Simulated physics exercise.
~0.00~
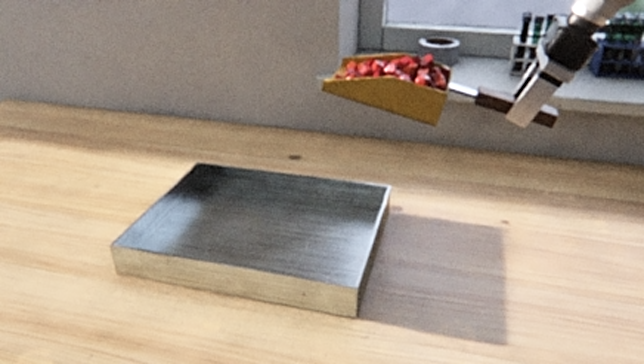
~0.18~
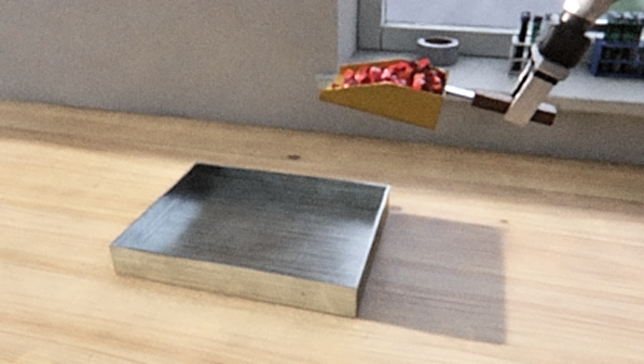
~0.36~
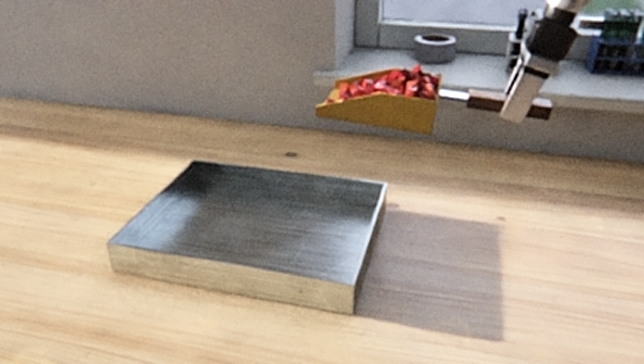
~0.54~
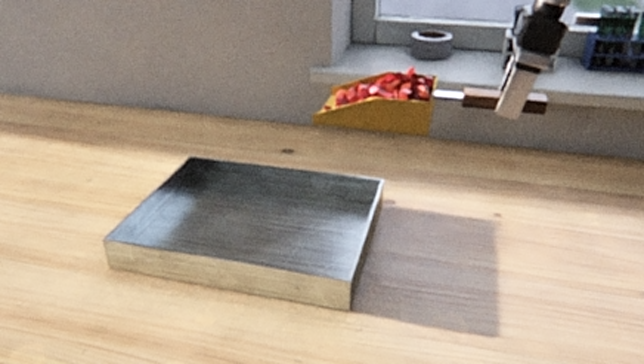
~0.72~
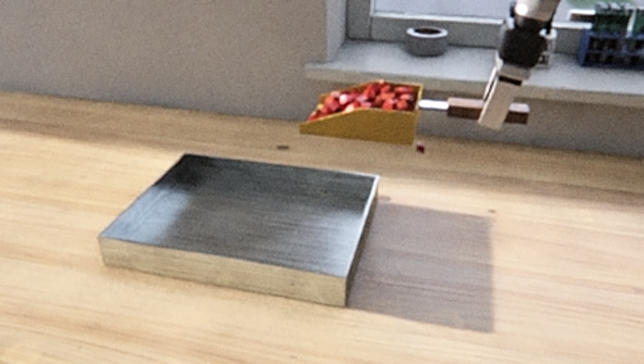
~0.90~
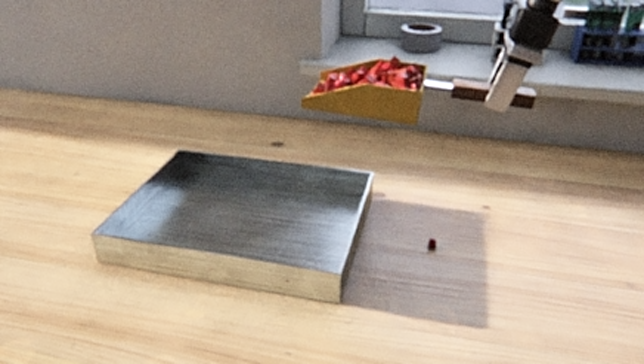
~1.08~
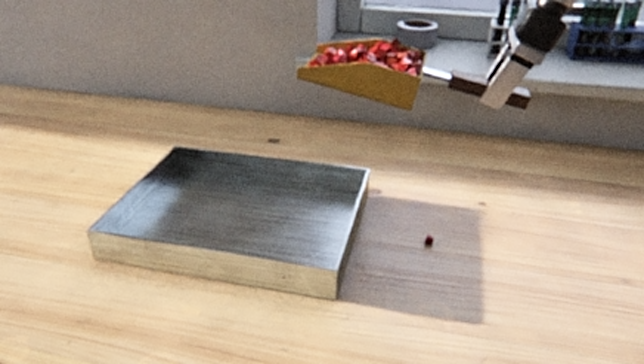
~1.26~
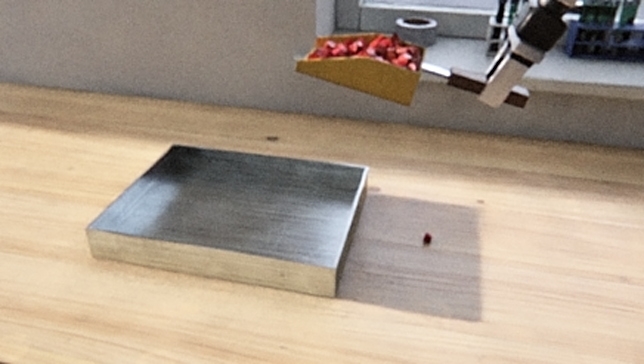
A robotic arm holds a yellow scoop heaped with small red vegetable pieces above a wooden table, to the upper right of an empty, shallow metal tray. The scoop first shifts slightly and sinks a little, its open front pointing left. As it dips lower, a single dark red piece drops from near its handle end and lands on the table, in the shadow beside the tray. The arm then raises the scoop a little and tips it backward, toward the gripper. It ends nearly still, the load still heaped, the tray empty and the lone piece lying on the wood.
